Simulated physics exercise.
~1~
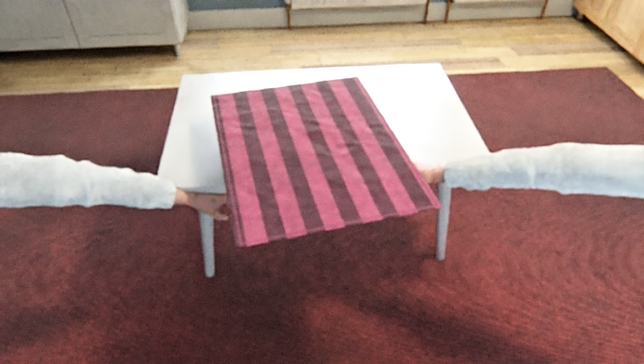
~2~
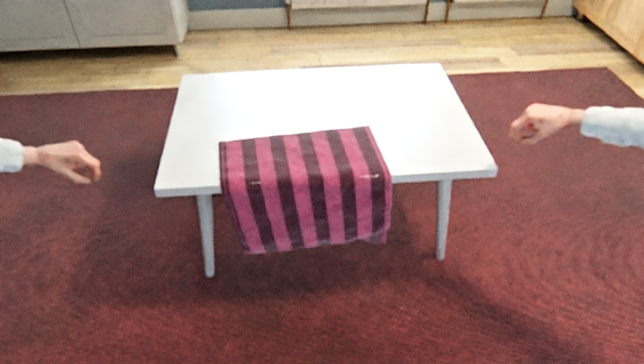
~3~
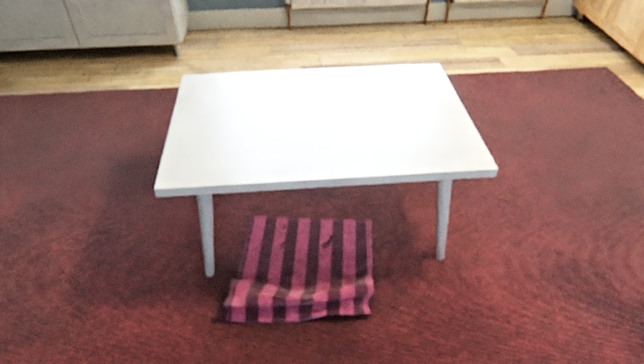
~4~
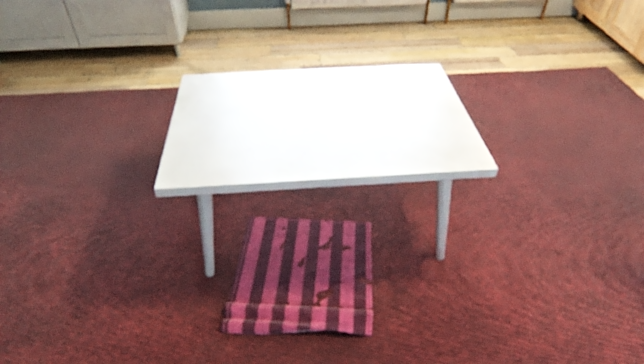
Two hands release a striped scarf over a white table's edge, and it slides onto the floor.
